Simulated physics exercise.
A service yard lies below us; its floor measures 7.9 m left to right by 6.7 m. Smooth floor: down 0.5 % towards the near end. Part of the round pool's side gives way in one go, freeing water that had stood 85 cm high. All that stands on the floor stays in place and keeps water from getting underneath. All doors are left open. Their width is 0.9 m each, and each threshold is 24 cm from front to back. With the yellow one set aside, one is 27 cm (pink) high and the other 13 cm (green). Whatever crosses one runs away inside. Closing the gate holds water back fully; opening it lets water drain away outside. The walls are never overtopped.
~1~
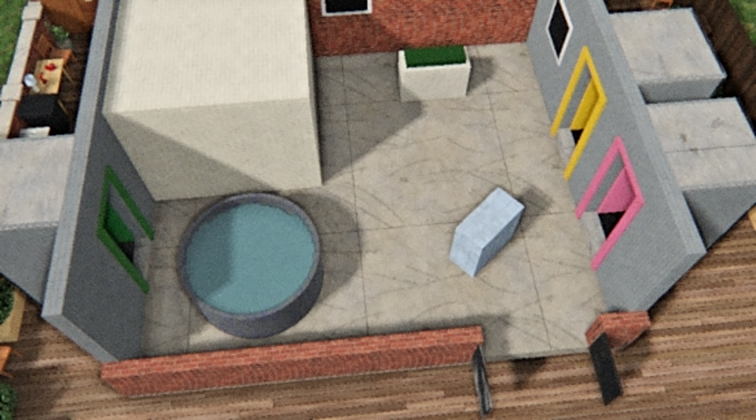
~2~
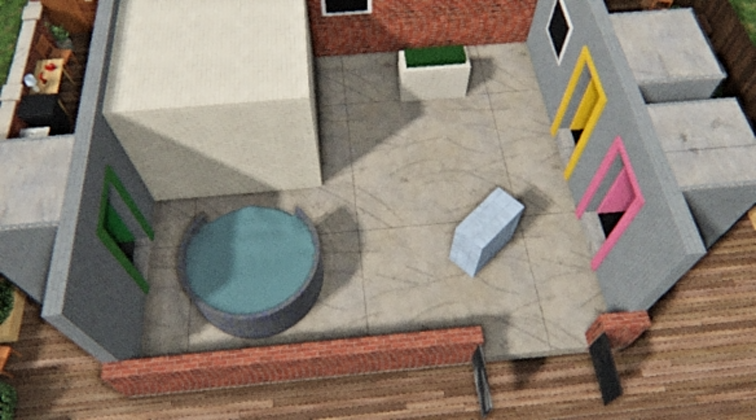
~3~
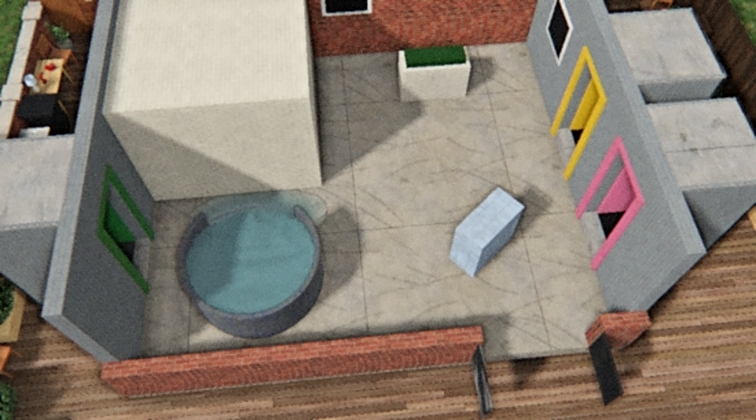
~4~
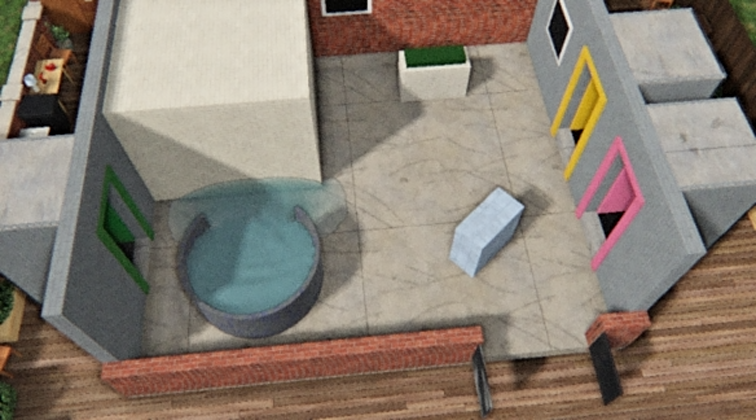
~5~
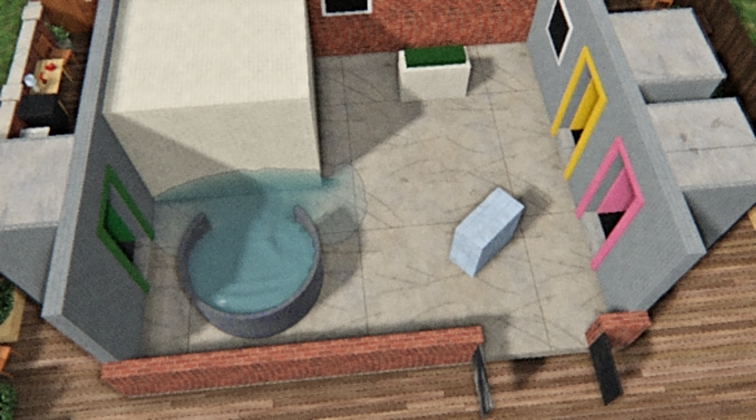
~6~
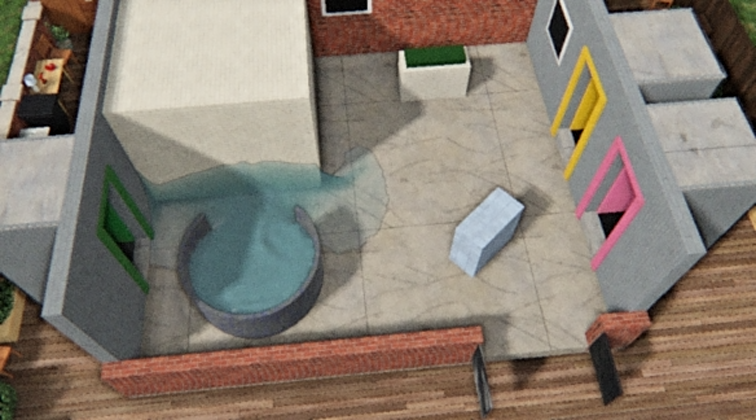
In a walled yard seen from above, the far side of a round pool opened up, and water poured out, spreading in a thin sheet against the big pale block and across the floor rightward.
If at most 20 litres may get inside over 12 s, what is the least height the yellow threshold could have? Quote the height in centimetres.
Roughly 14 cm.
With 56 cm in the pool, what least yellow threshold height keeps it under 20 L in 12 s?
Then roughly 7.0 cm.
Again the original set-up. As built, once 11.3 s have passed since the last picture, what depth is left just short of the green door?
Depth: Near 8.0 cm.
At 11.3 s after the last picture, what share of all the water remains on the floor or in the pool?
Close to 80 in a hundred.
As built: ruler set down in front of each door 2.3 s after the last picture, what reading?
Before pink it's 5 cm, before green 20 cm, before yellow 19 cm.
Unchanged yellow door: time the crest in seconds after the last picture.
2.0 s.
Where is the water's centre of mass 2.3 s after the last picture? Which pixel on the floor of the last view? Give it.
The water is centred around (294, 250) in the last picture's pixels.
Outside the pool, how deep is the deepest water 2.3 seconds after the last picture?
About 38 cm at most.
Then, 0.7 s after the last picture water covers 30 % of the floor, deepest (64 cm) near (155, 205); it has not reached the yellow door.
Then, 2.3 s after the last picture water covers 65 % of the floor, deepest (38 cm) near (173, 373); 19 cm at the yellow door, 0 litres in over its 26 cm threshold.
Then, 11.3 s after the last picture water covers 100 % of the floor, deepest (10 cm) near (140, 376); 5 cm at the yellow door, 0 litres in over its 26 cm threshold.
At the yellow door as built, the water peaked near 21 cm, 2.1 s after the last picture.
With a threshold of 12 cm, 35 litres would have come in within the 12 s; with 16.5 cm, 9 litres. So under 20 litres takes about 14 cm.
